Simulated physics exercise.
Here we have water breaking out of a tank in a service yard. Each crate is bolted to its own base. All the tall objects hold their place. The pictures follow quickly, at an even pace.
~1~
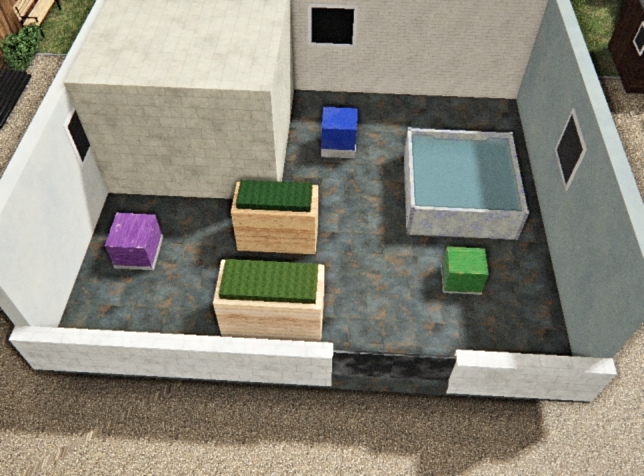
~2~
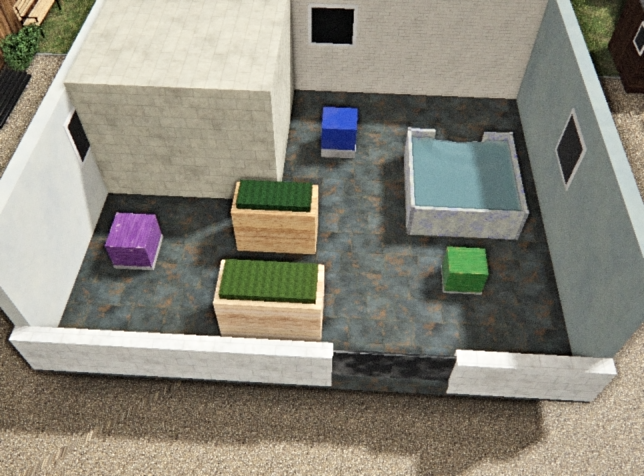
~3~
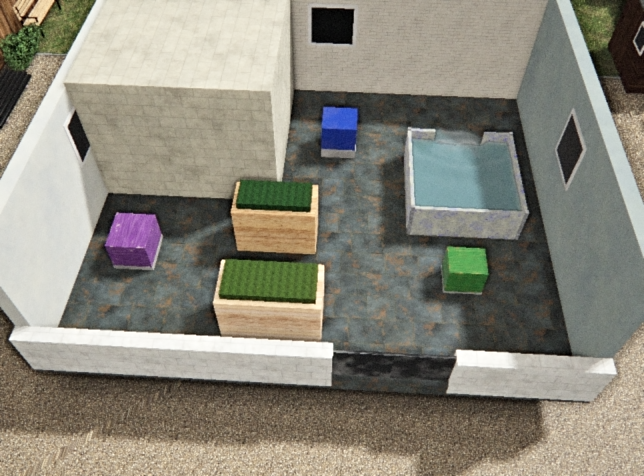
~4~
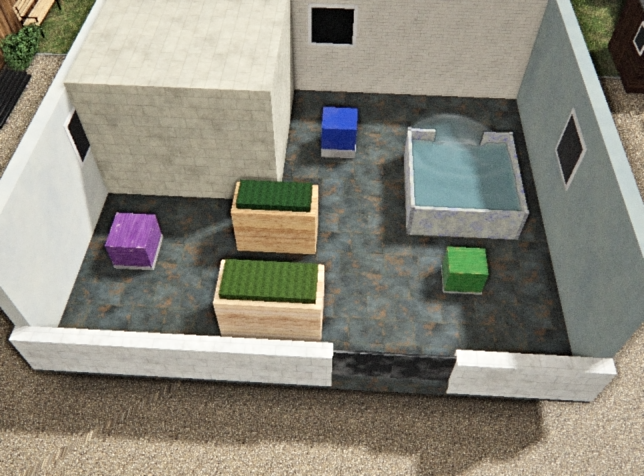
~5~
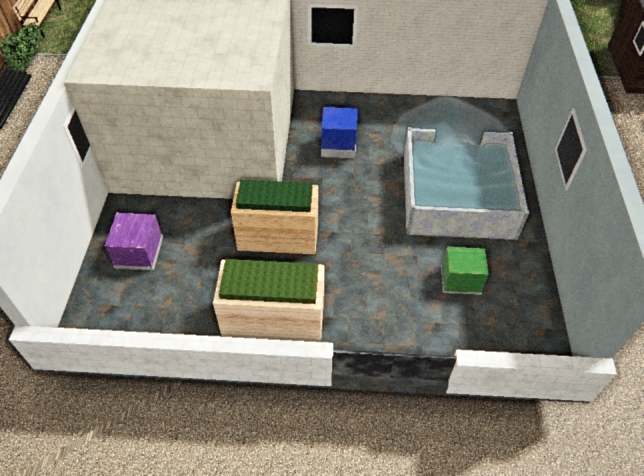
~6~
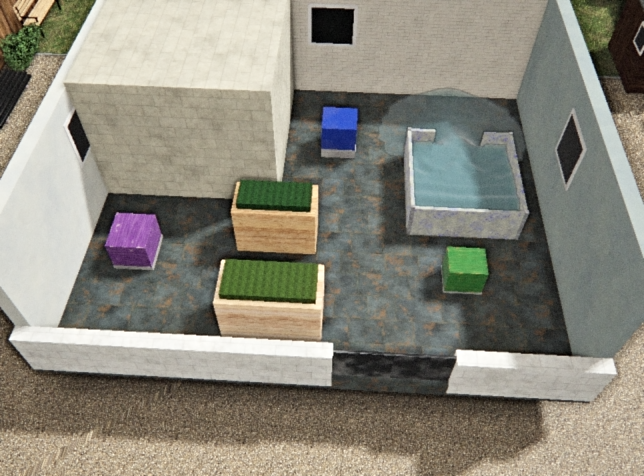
Water pours through a gap in the tank's far side and spreads across the dark floor.
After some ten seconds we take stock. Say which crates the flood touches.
In the end: The blue crate escapes dry; the purple crate escapes dry; the green crate is wetted.
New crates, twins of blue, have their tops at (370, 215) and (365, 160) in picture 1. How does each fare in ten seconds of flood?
In turn: Remains dry, is safe.
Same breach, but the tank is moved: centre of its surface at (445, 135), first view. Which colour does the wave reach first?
The blue crate.
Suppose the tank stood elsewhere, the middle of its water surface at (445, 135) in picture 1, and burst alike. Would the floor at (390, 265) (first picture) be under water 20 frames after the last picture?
Verdict: Dry.
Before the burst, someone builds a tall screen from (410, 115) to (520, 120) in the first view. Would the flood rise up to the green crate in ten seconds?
My reading: The green one is soaked.
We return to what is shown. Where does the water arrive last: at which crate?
The purple-painted one.
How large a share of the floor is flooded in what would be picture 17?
Close to 20 %.
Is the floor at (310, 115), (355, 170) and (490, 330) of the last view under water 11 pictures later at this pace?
One after the other: Covered, free of water, dry.
A moment on, water covers 15 % of the floor; the blue crate not reached, the purple crate not reached, the green crate not reached.
Next, water covers 20 % of the floor; the blue crate water round its plinth, the purple crate not reached, the green crate not reached.
Then, water covers 30 % of the floor; the blue crate water round its plinth, the purple crate not reached, the green crate not reached.
Later, water covers 60 % of the floor; the blue crate water round its plinth, the purple crate not reached, the green crate water round its plinth.
In the end, water covers 85 % of the floor; the blue crate stayed above the water, the purple crate stayed above the water, the green crate was topped.
